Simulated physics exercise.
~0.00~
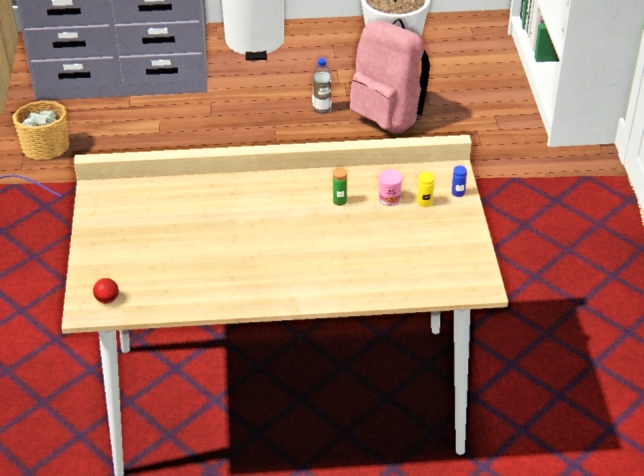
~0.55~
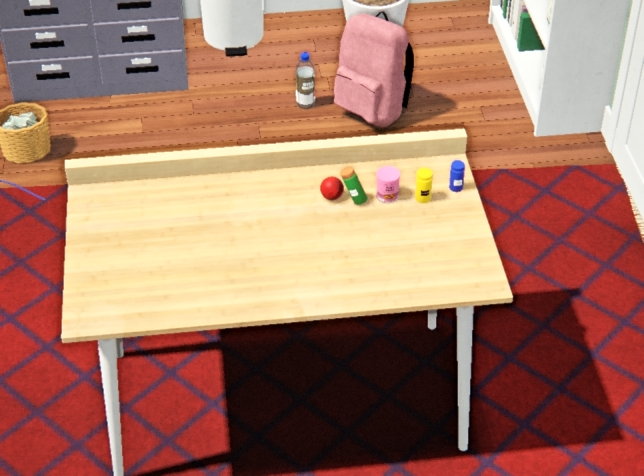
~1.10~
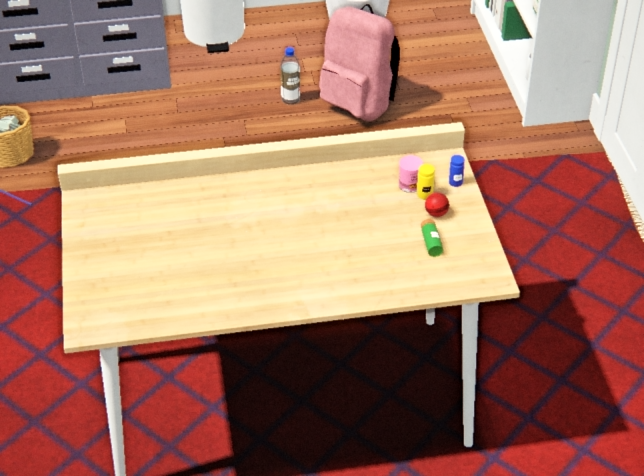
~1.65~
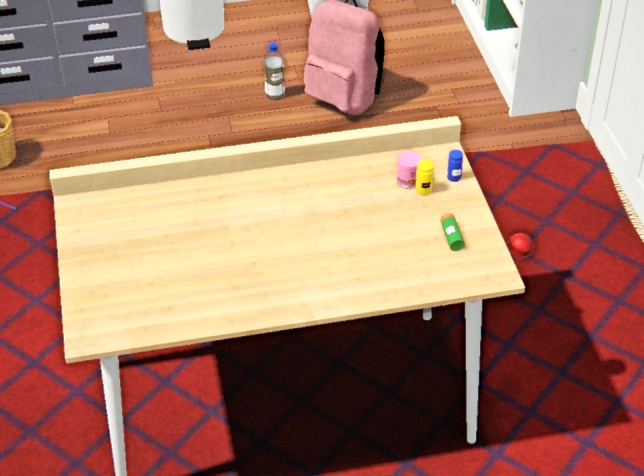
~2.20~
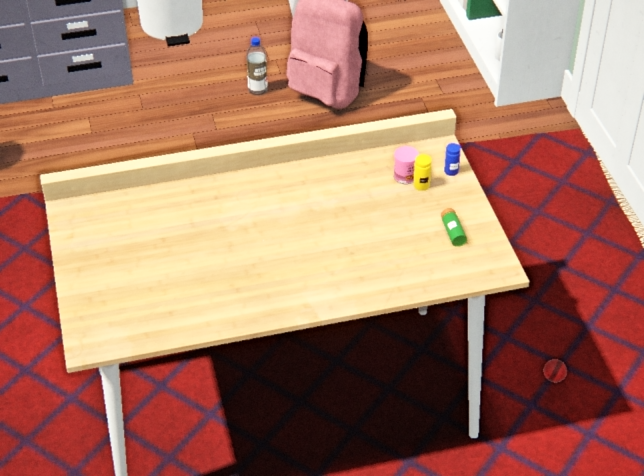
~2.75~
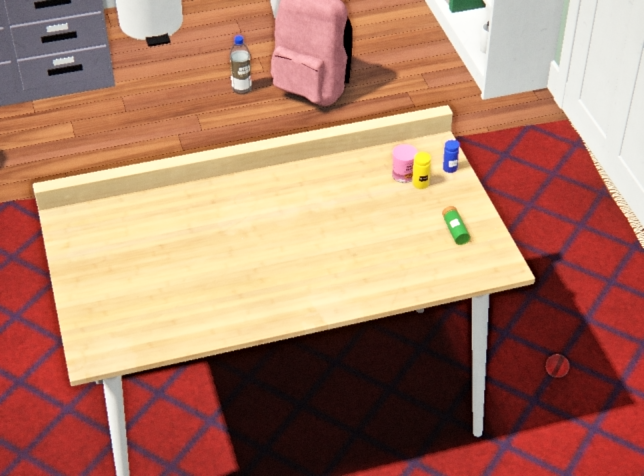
In this clip, a red ball rolls across a wooden table toward the containers along its raised far edge, knocks over the green shaker, shifts the pink tin and drops off the right side to the rug, leaving the yellow and blue shakers standing beside the upright tin.
